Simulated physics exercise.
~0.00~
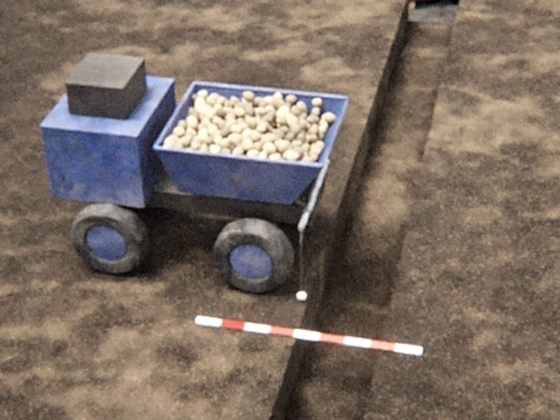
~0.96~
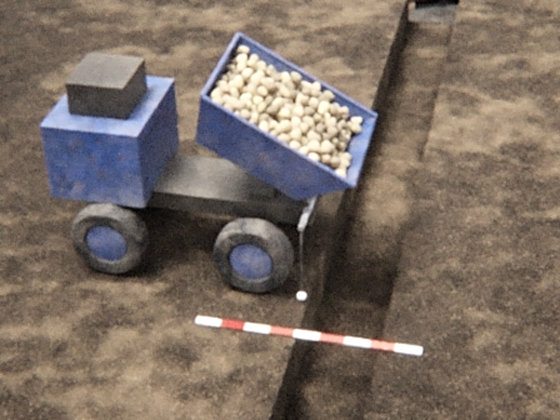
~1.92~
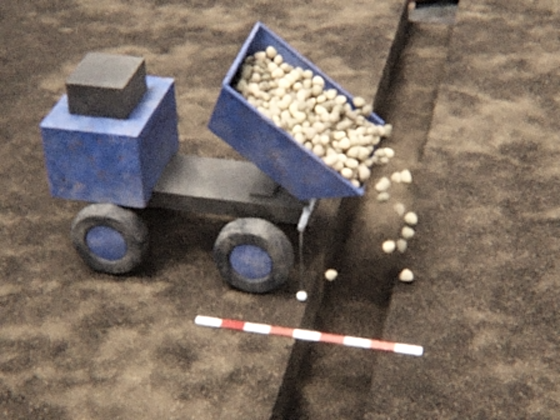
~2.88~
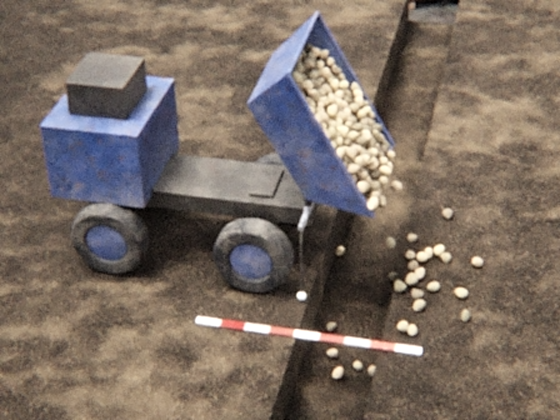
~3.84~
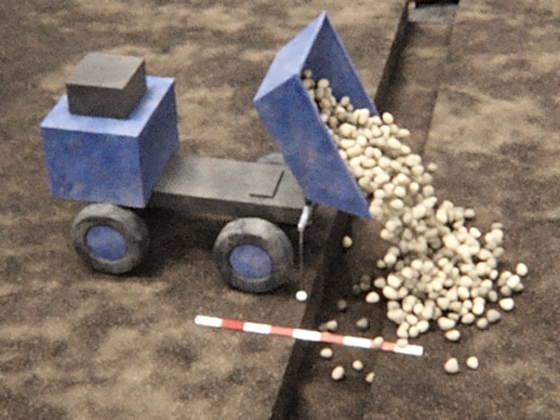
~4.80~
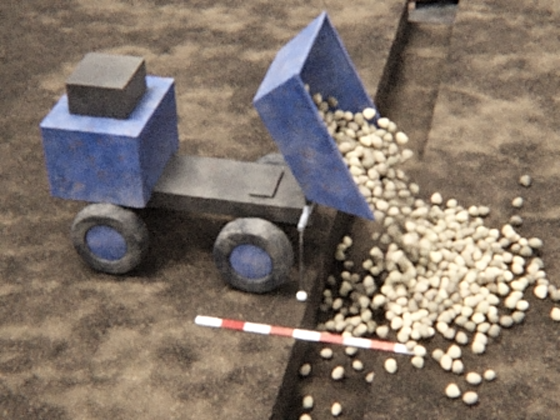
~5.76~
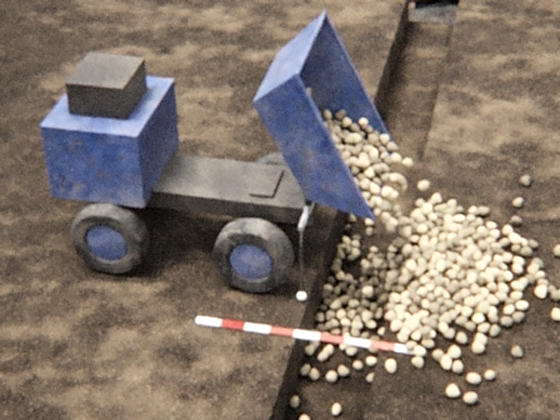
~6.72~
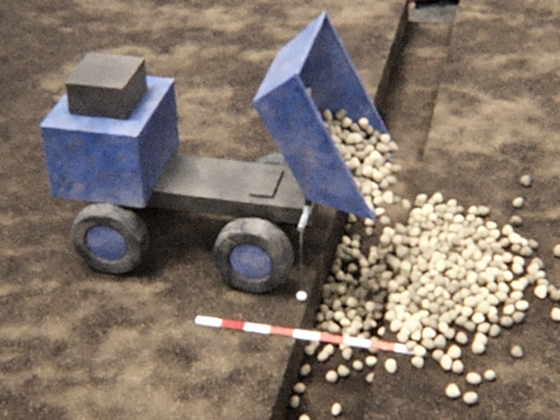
Blue toy-like dumper tipping pale rounded stones rightward over a trench, most spilling into and beyond it, some staying in the skip.
